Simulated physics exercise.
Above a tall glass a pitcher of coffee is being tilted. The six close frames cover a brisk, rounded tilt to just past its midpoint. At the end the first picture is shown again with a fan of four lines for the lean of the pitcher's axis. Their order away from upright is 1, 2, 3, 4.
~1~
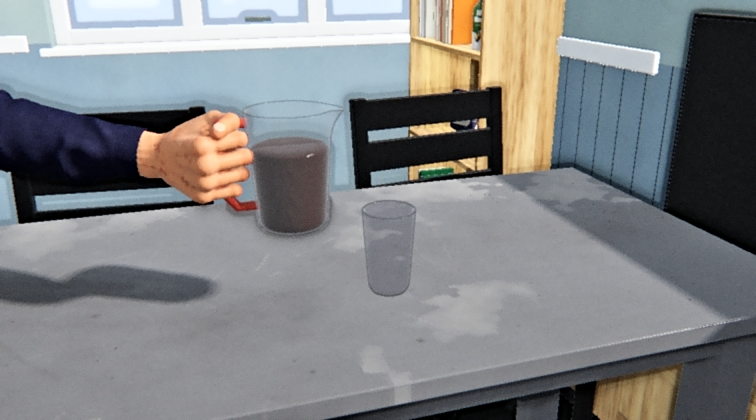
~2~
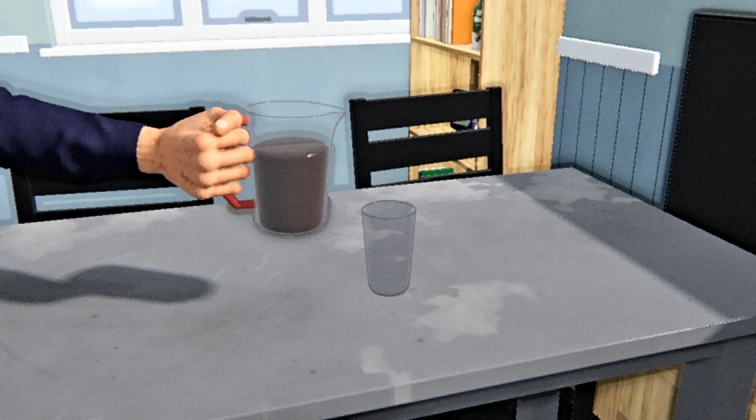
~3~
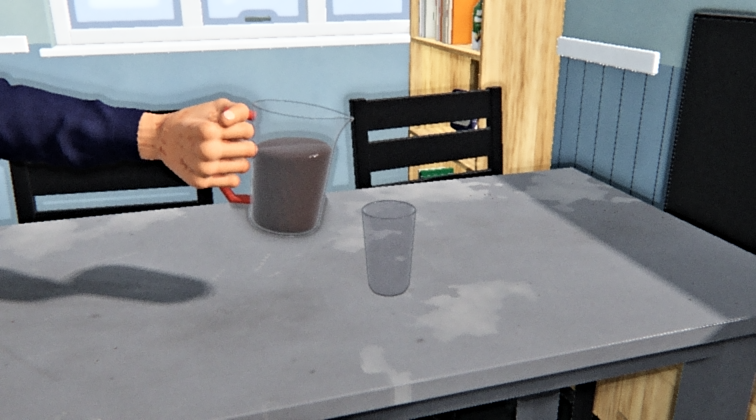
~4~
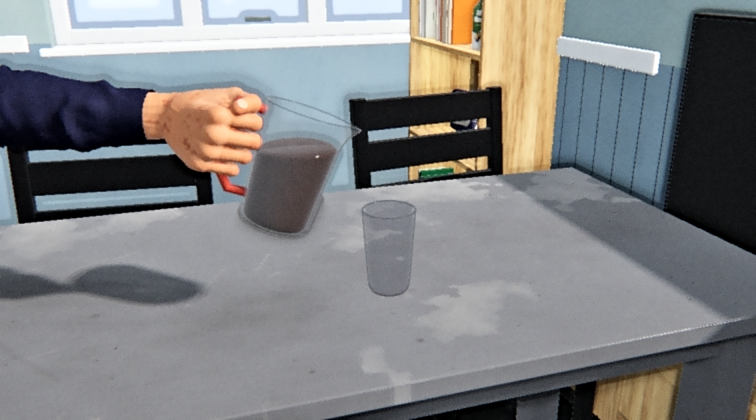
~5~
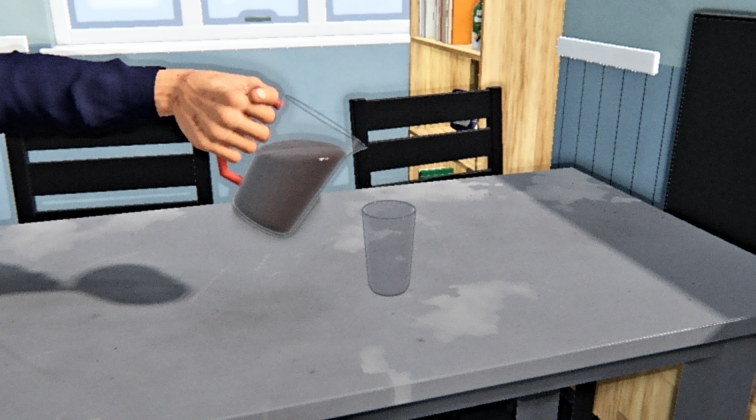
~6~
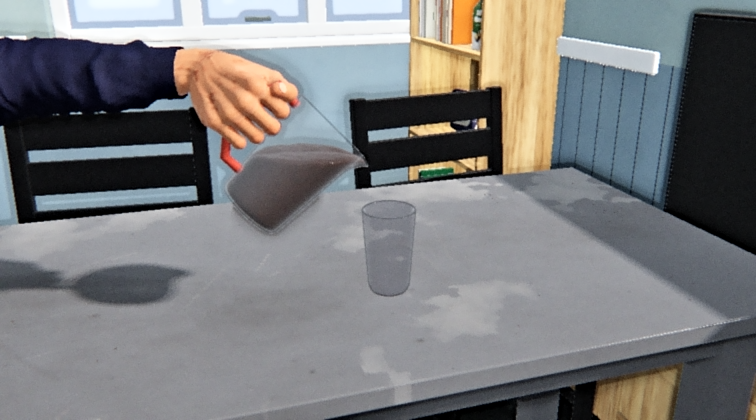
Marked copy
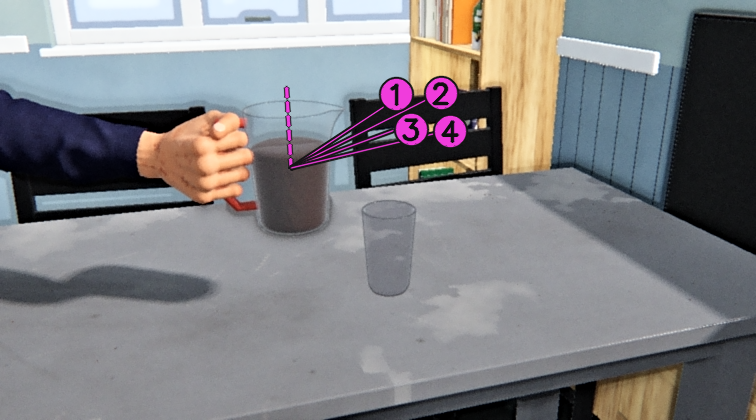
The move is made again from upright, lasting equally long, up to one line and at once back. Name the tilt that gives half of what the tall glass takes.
Take 1.
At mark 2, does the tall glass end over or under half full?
Over half.
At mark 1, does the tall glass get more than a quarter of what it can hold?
Yes.
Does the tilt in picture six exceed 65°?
No, it does not.
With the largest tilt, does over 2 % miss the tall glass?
Yes, it does.
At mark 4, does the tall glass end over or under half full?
Over half.
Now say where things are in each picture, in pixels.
Upright, lip at (343, 108); rim of the tall glass round (389, 209); nothing has left yet.
Tipped about 3°, lip at (345, 110); nothing has left yet.
Tipped about 10°, lip at (352, 117); nothing has left yet.
Tipped about 21°, lip at (359, 129); nothing has left yet.
Tipped about 34°, lip at (365, 146); nothing has left yet.
Tipped about 48°, lip at (367, 164); nothing has left yet.
On the marked copy, 1 at (383, 107); 2 at (425, 100); 3 at (393, 130); 4 at (433, 133).
For mark 1, the tall glass ends with about 47 % of what it can hold.
For mark 2, the tall glass ends with about 73 % of what it can hold.
For mark 3, the tall glass ends with about 90 % of what it can hold; 7 % of the coffee is spilt.
For mark 4, the tall glass is filled to the brim; 17 % of the coffee is spilt.
